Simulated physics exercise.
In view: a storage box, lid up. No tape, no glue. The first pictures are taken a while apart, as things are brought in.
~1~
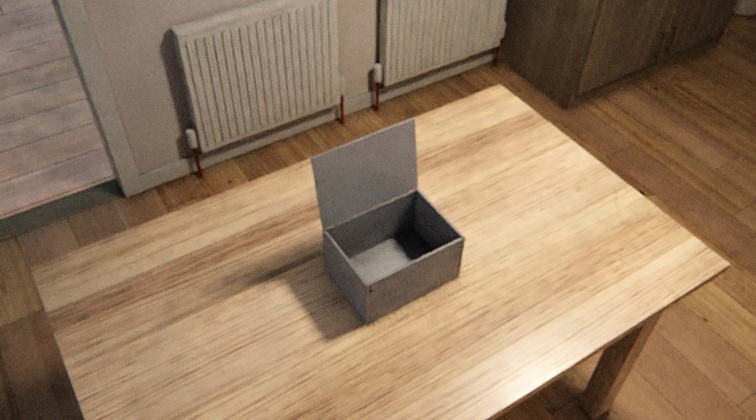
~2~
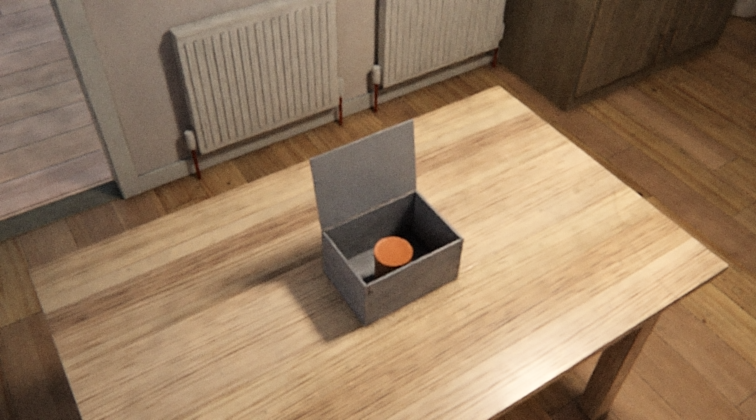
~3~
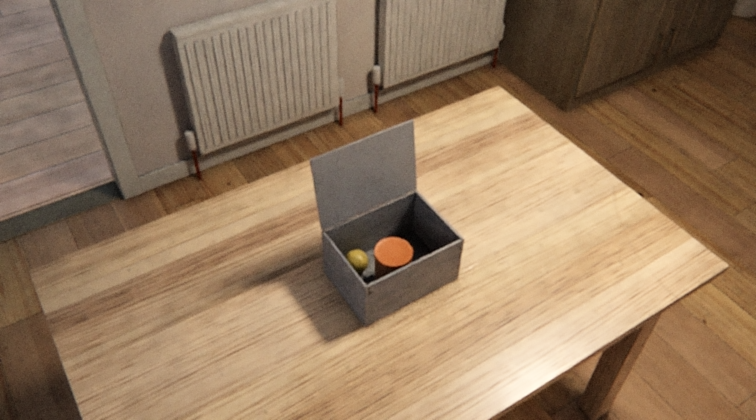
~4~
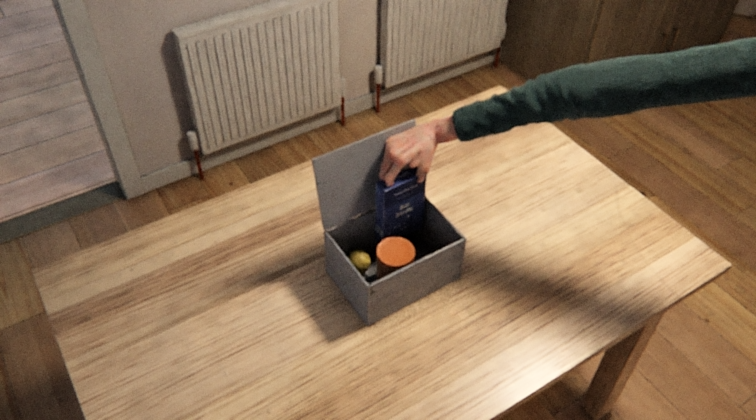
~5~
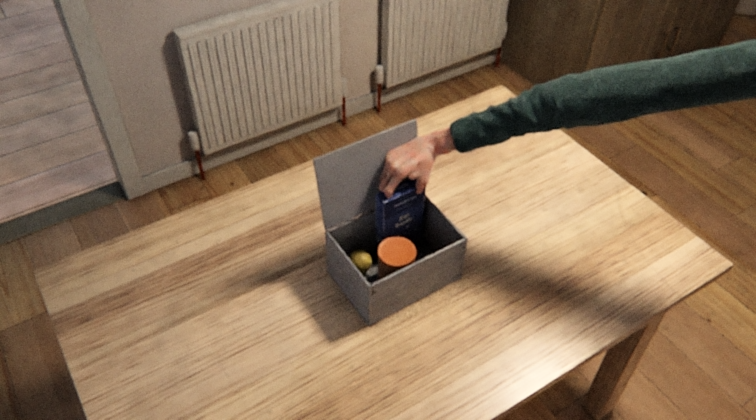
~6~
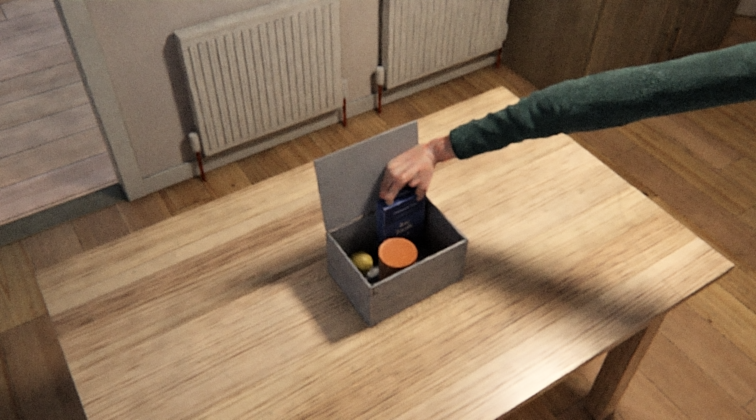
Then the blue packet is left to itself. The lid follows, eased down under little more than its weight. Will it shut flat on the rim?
Outcome: The lid stays ajar.
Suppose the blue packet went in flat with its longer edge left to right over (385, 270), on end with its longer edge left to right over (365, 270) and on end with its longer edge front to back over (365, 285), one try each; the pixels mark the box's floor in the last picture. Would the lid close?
First, it stays ajar; second, it sits on the rim; third, it is held up.
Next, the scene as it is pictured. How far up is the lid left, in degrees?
About 45°.
Then, 1.10 s past the last view, lid starting down.
Then, 1.40 s past the last view, lid 72° above the rim.
Then, 1.70 s past the last view, lid 56° above the rim; blue packet rocked 6° from its first pose near (403, 227).
Finally, lid 46° above the rim; left askew, blue packet; the other 2 still in place. Final places as the last picture's camera would see them, blue packet near (405, 229).
